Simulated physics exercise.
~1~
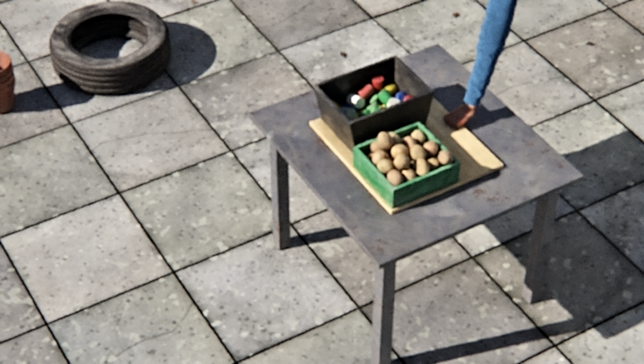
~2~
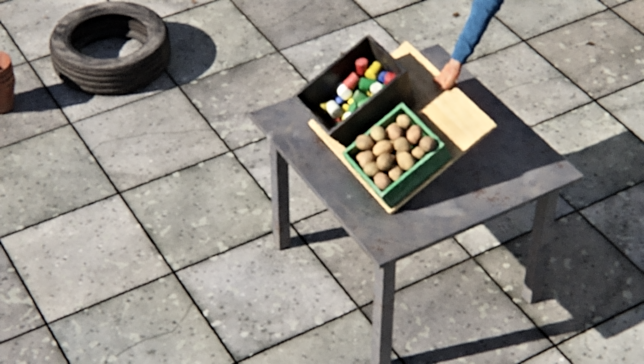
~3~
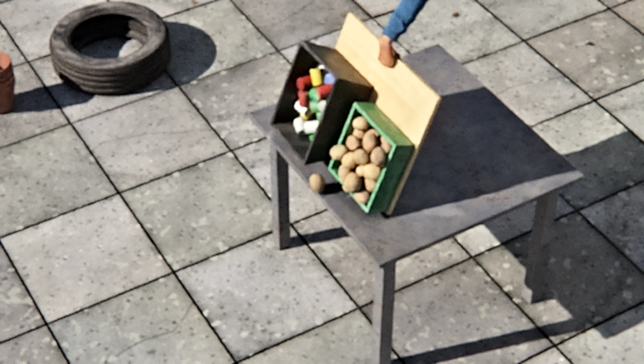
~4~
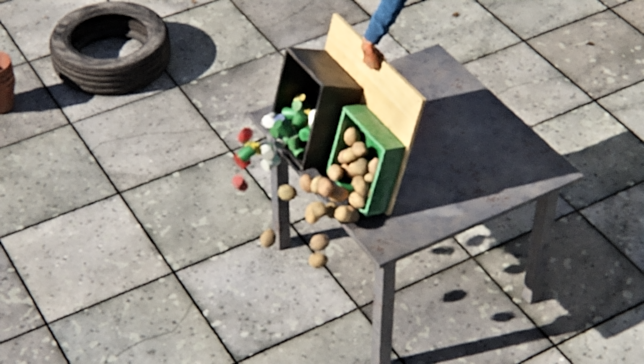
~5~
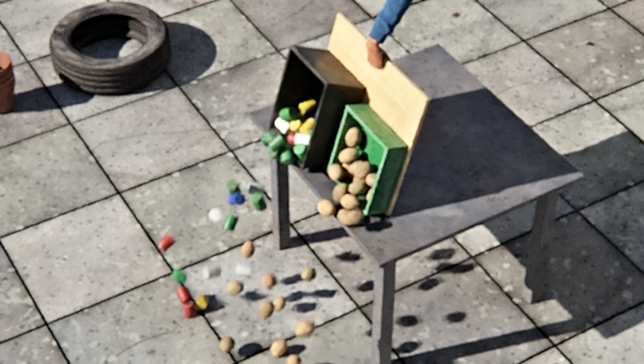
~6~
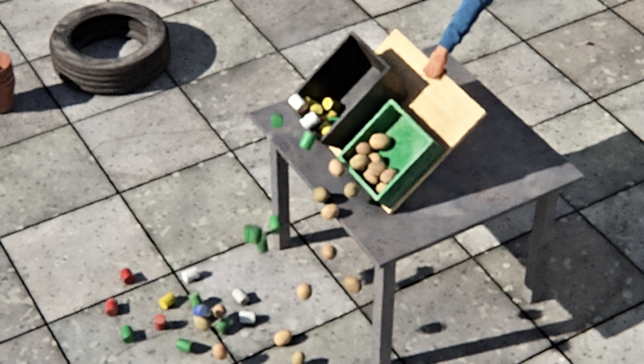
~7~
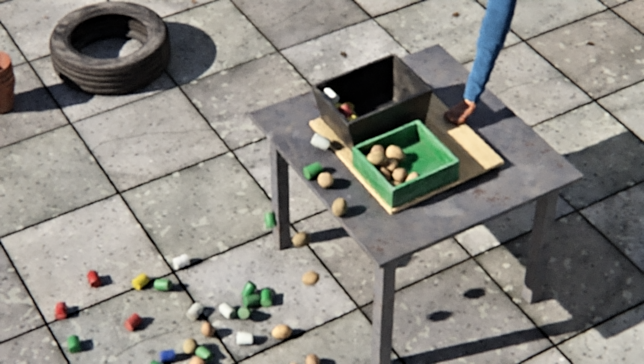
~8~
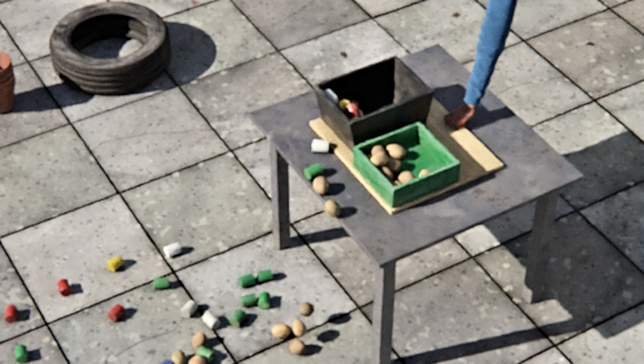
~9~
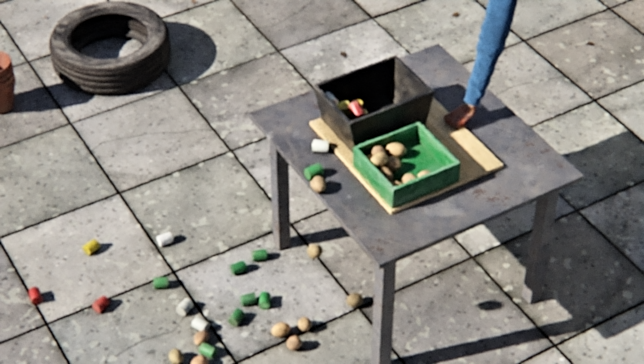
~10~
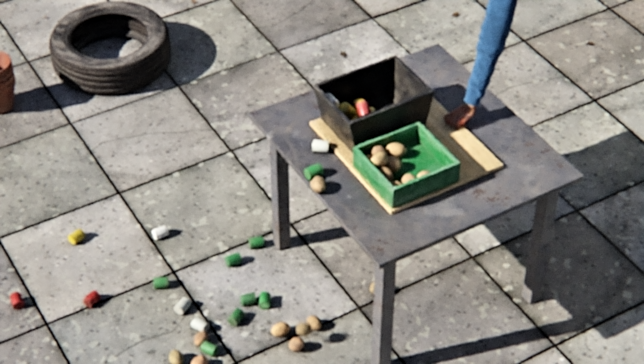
Hand tilting a board with black and green tubs leftward, spilling potatoes and small coloured jars onto paving, then lowering it flat.
